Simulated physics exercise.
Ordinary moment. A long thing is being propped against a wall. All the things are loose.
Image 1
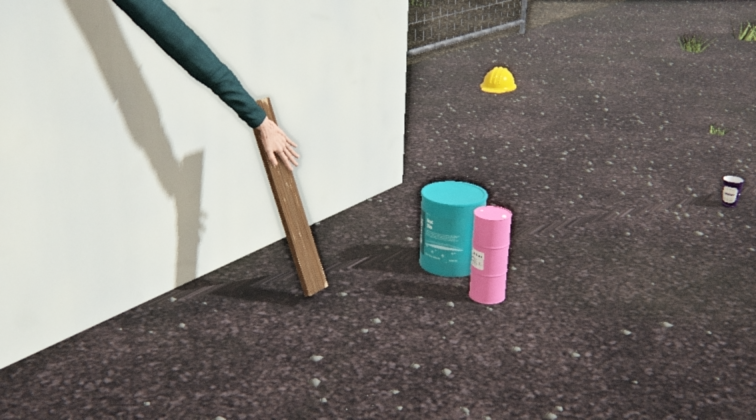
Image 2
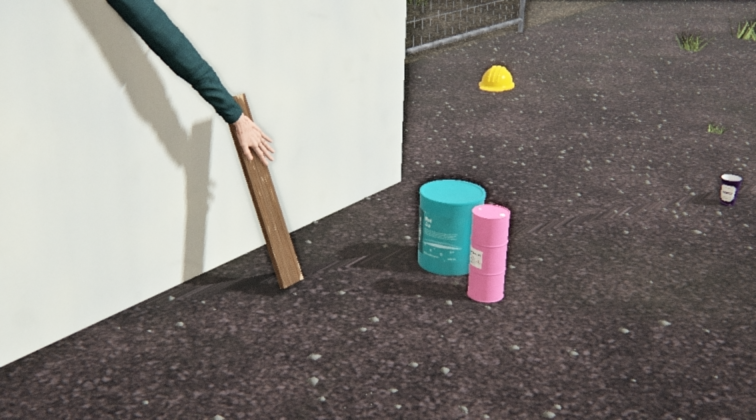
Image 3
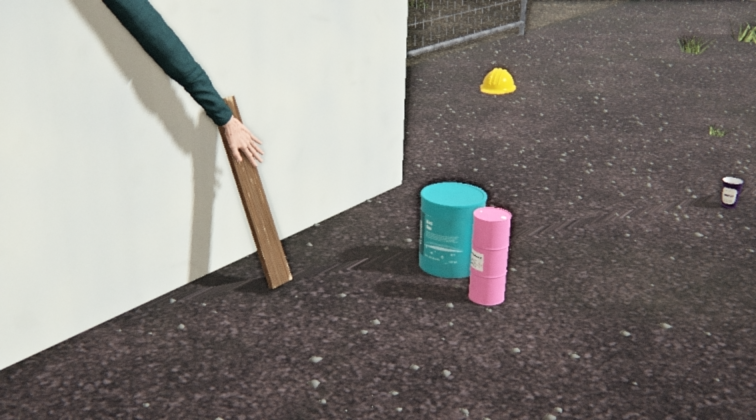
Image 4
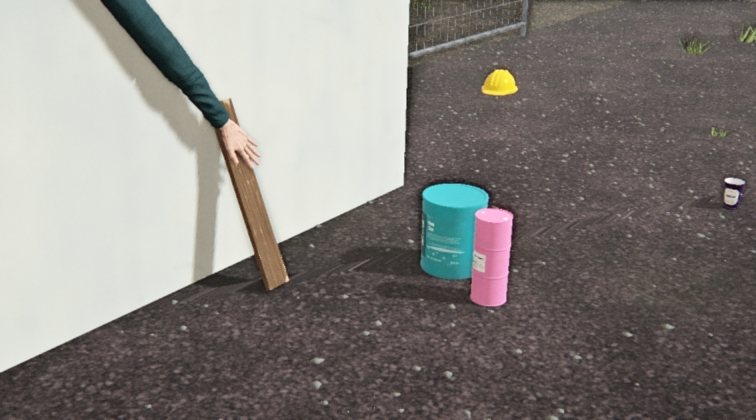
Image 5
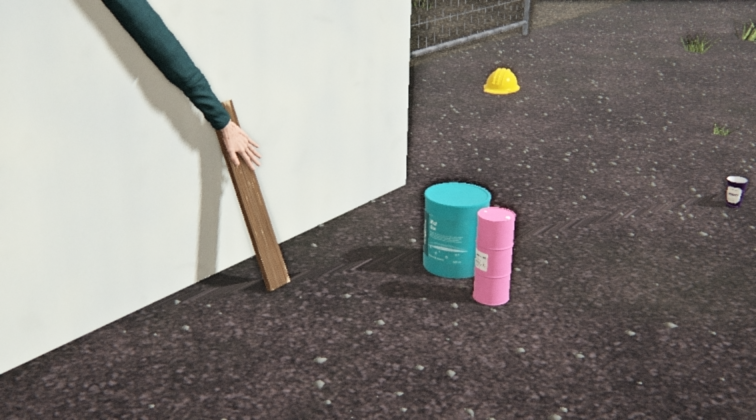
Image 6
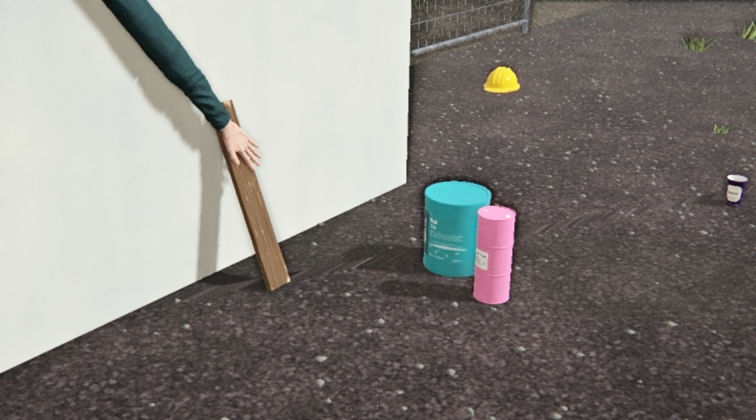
A green-sleeved arm moved a brown plank a short way left and leant it against a white wall, then kept a hand on it, while the teal and pink containers nearby stayed put.
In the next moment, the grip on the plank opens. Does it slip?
No.
Then, 0.40 s after the last picture, nothing has stirred.
Then, 0.90 s after the last picture, brown plank resting near (250, 196).
At rest, all 3 in place. Seen from the same camera at the end, brown plank near (250, 196). The plank remains leaning.
